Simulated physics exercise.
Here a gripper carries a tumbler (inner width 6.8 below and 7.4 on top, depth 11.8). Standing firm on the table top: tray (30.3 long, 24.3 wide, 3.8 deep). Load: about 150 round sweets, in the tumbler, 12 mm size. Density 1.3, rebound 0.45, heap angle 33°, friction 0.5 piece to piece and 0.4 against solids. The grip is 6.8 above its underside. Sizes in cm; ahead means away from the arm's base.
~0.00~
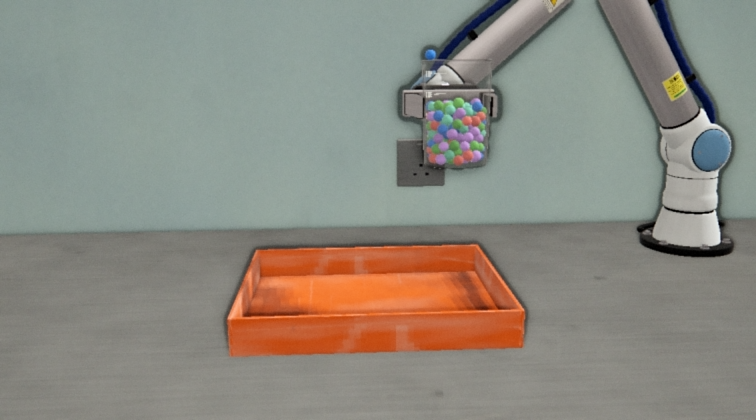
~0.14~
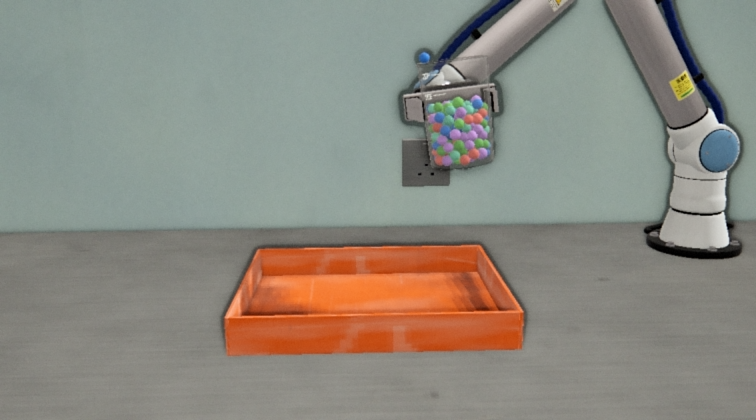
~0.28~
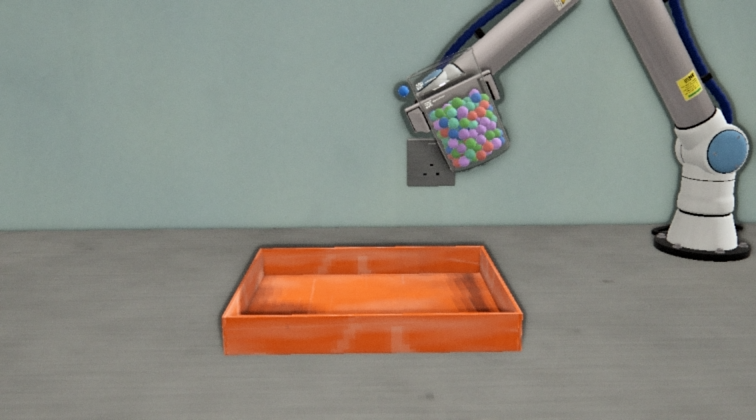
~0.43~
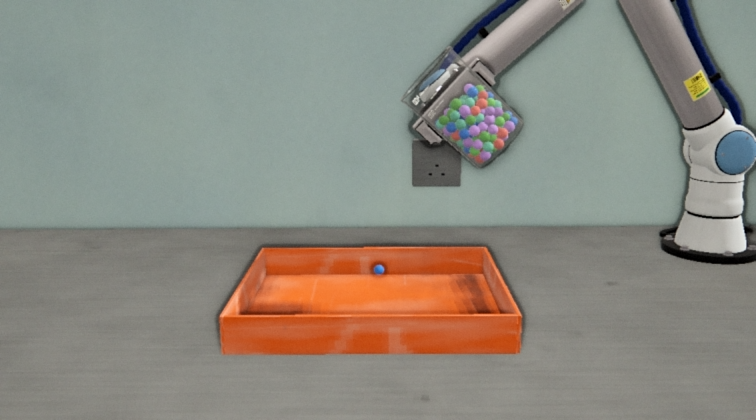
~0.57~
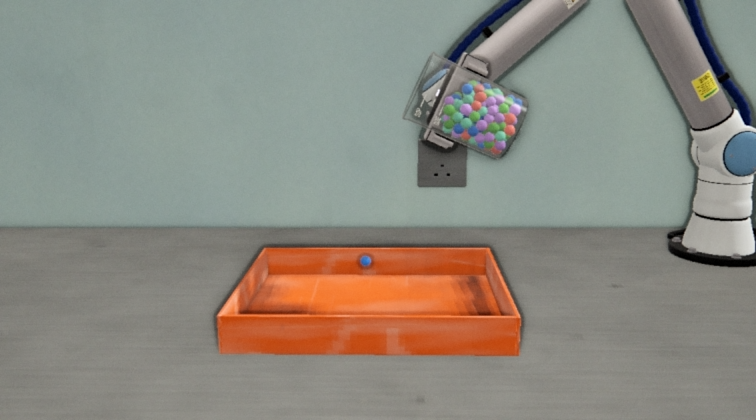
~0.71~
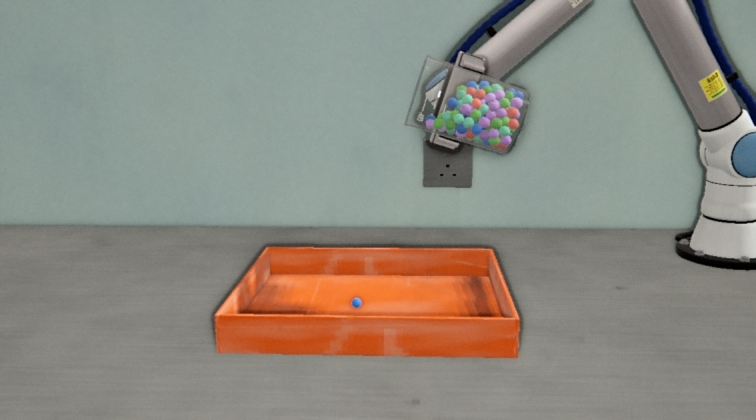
On a grey tabletop against a pale green wall, a robot arm grips a clear container of colourful balls above an orange tray. The arm tips the container steadily to the left, and a single blue ball drops into the tray and bounces while the rest stay inside the steeply tilted container.
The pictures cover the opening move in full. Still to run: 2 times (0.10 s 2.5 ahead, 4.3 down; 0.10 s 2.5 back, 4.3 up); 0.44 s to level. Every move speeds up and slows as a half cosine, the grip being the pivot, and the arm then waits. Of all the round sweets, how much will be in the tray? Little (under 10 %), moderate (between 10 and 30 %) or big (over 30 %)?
In the tray the share is little, under 10 %.
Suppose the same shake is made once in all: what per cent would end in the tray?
It would be near 0 per cent.
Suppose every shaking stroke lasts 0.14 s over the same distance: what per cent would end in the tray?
Then about 0 per cent.
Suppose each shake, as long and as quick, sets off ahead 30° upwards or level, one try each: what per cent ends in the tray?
Some 60 and 35 per cent.
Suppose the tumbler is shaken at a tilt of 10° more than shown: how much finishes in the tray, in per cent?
Some 15 per cent.
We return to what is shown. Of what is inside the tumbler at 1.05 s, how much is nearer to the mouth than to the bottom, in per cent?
Roughly 35 per cent.
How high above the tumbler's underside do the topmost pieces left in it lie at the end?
About 8.5 cm.
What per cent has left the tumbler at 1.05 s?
Near 0 per cent so far.
After 1.05 s, tilted 72° forward, highest piece 25 above the table; 153 in the tumbler, 1 in the tray.
After 1.38 s, tilted 23° forward, highest piece 27 above the table; 146 in the tumbler, 8 in the tray.
After 1.75 s, level, highest piece 27 above the table; 146 in the tumbler, 8 in the tray.
After 2.80 s, level, highest piece 26 above the table; 146 in the tumbler, 8 in the tray.
At rest, 146 in the tumbler, 8 in the tray. That is 5 % in the tray.
